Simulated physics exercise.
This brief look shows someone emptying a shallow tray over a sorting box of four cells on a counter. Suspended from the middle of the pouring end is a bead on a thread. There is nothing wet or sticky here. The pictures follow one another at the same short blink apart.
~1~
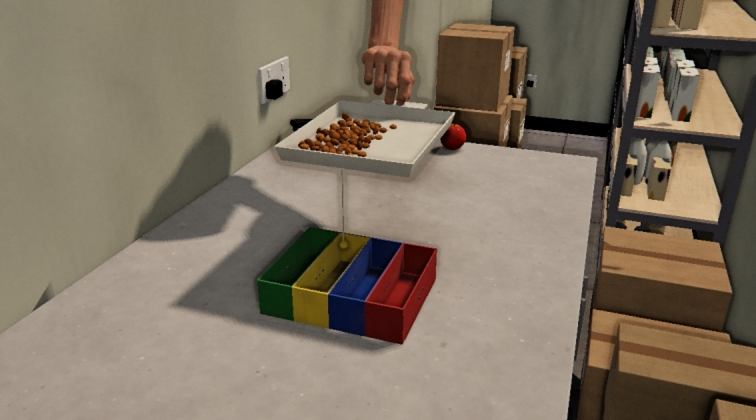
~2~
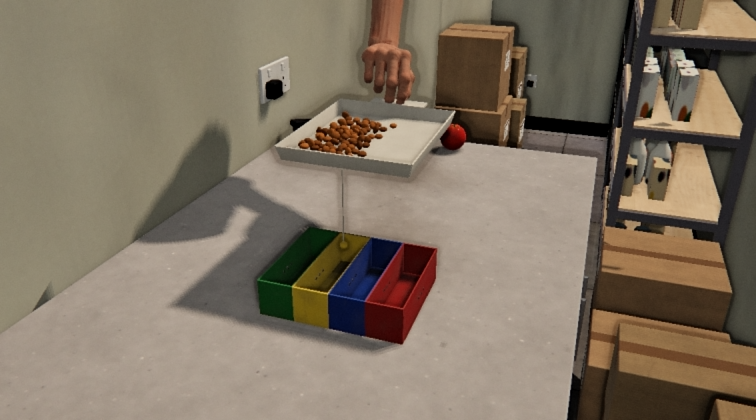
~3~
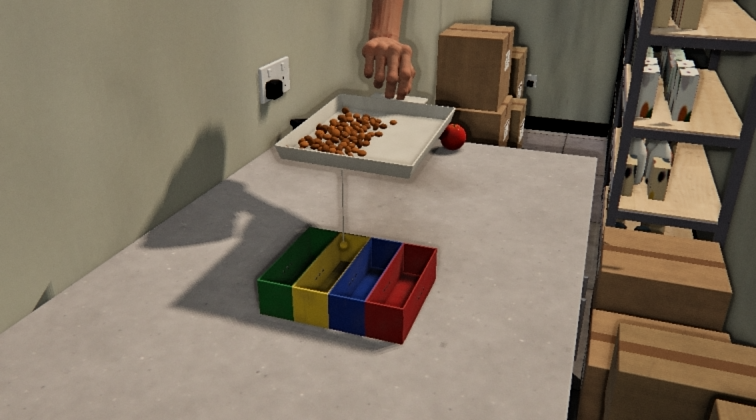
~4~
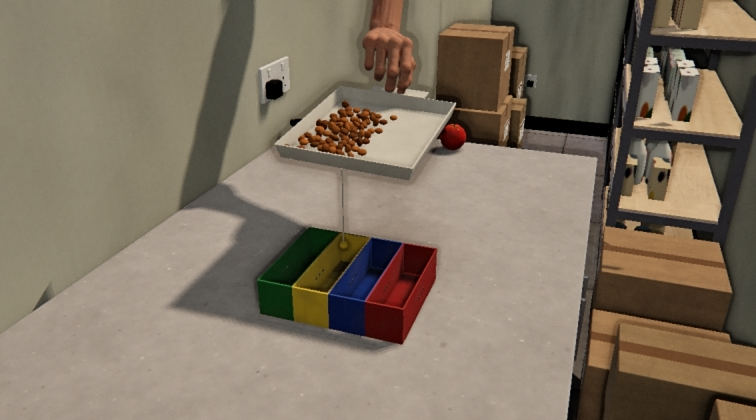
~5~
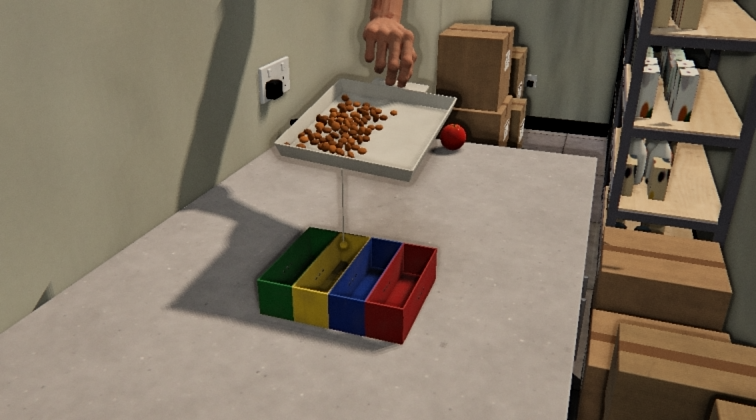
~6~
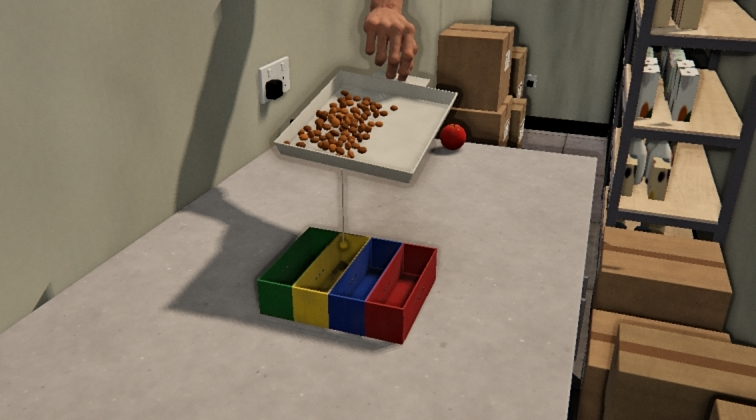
On a counter, a hand gradually tilts a tray of brown pieces above four coloured cells.
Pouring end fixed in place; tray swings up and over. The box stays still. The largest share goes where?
To the red cell.
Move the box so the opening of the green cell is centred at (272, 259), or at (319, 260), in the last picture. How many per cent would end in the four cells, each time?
Roughly 60% on the first try and 100% on the second.
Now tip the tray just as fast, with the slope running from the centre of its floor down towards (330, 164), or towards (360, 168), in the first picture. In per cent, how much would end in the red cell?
In turn some 0 and 20 per cent.
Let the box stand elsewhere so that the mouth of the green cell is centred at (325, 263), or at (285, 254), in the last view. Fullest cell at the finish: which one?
The blue cell, then the red one.
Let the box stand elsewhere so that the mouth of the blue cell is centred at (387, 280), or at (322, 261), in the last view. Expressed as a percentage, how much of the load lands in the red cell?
Approximately 20 percent, followed by approximately 10 percent.
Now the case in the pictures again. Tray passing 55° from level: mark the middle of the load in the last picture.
Somewhere near pixel (374, 159).
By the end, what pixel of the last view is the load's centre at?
I'd mark it at roughly (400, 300).
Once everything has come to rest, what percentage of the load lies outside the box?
Roughly 0 percent.
Shortly afterwards, tray tipped steeply; the whole lot on the tray.
Next, tray tipped right over; near a third on the tray; near a third in the red cell; a little in the blue cell; only a few in the yellow cell; near a quarter falling or outside the box.
Some moments later, tray tipped past a quarter turn; the bulk in the red cell; near a quarter in the blue cell; only a few in the yellow cell; only a few falling or outside the box.
In the end, tray tipped past a quarter turn; the bulk in the red cell; near a quarter in the blue cell; only a few in the yellow cell; none at all in the green cell; only a few outside the box.
